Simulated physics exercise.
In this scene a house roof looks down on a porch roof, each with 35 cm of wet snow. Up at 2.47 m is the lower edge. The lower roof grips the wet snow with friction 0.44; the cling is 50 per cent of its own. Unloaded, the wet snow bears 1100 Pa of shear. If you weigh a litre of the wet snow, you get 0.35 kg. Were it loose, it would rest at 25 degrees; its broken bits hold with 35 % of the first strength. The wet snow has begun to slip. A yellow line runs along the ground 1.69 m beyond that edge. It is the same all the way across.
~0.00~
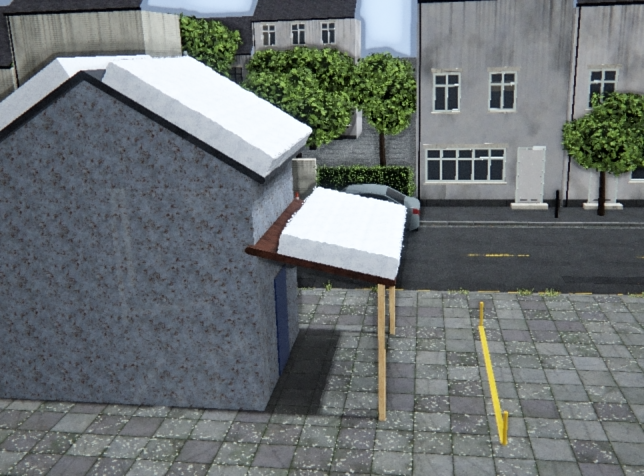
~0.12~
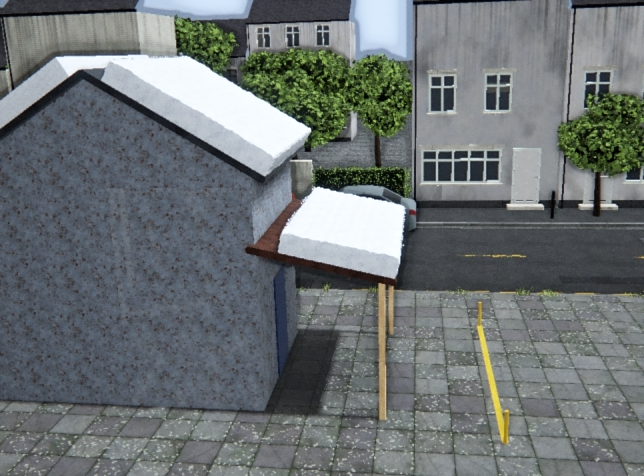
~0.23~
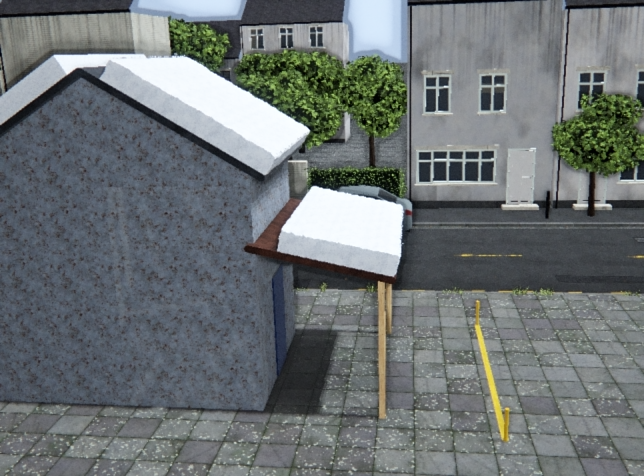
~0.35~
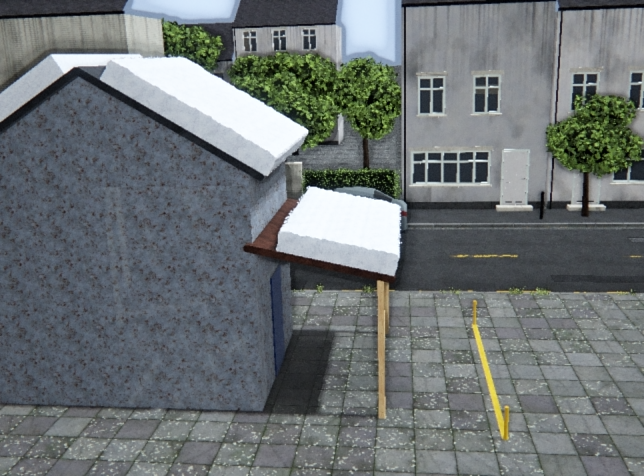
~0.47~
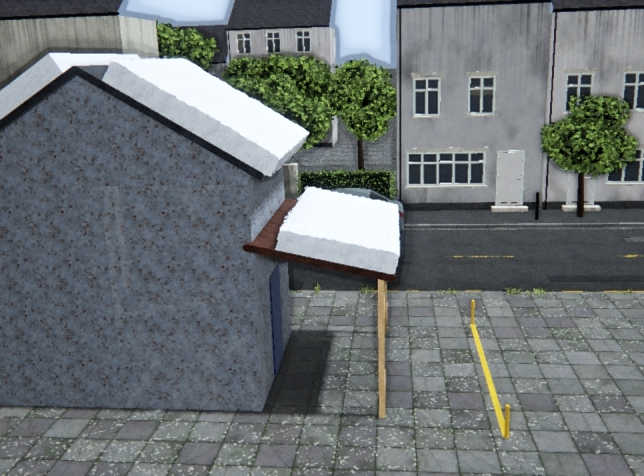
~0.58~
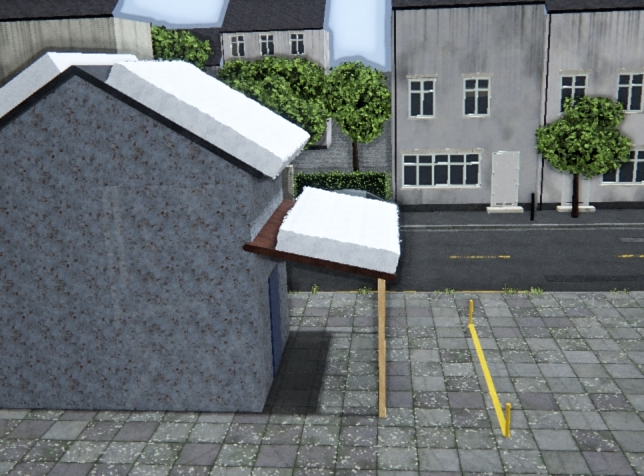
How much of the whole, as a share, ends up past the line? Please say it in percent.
Something like 0 per cent.
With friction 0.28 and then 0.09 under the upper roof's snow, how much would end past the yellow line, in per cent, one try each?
Respectively near 10 % and near 25 %.
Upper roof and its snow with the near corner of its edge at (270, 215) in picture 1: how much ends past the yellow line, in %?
0 %.
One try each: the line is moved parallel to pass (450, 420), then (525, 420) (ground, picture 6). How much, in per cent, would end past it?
I'd say near 14 percent the first time, near 0 percent the second.
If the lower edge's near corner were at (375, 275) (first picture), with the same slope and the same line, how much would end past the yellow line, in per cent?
3 per cent or thereabouts.
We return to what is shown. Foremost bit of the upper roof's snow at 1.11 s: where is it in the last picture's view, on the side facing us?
Close to pixel (318, 224).
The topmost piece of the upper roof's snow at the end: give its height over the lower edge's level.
1.1 m, give or take.
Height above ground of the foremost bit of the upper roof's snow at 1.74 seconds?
I'd say around 3.0 metres.
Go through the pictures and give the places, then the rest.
In the first frame, front end of the wet snow at (266, 170).
In the second frame, front end of the wet snow at (267, 169), its middle shifted 8 mm.
In the third frame, front end of the wet snow at (268, 168), its middle shifted 3.0 cm.
In the fourth frame, front end of the wet snow at (269, 169), its middle shifted 7.0 cm, 2 % of it past the upper edge, in one piece.
In the fifth frame, front end of the wet snow at (271, 154), its middle shifted 13 cm, 4 % of it past the upper edge, in one piece.
In the sixth frame, front end of the wet snow at (275, 156), its middle shifted 21 cm, 7 % of it past the upper edge, in one piece.
By 1.11 s, none is below the lower edge and 0 % is past the line.
By 1.74 s, none is below the lower edge and 0 % is past the line.
By 2.37 s, none is below the lower edge and 0 % is past the line.
By 3.00 s, 14 % is below the lower edge and 0 % is past the line.
By 4.80 s, at the end, 37 % is below the lower edge and 0 % is past the line.
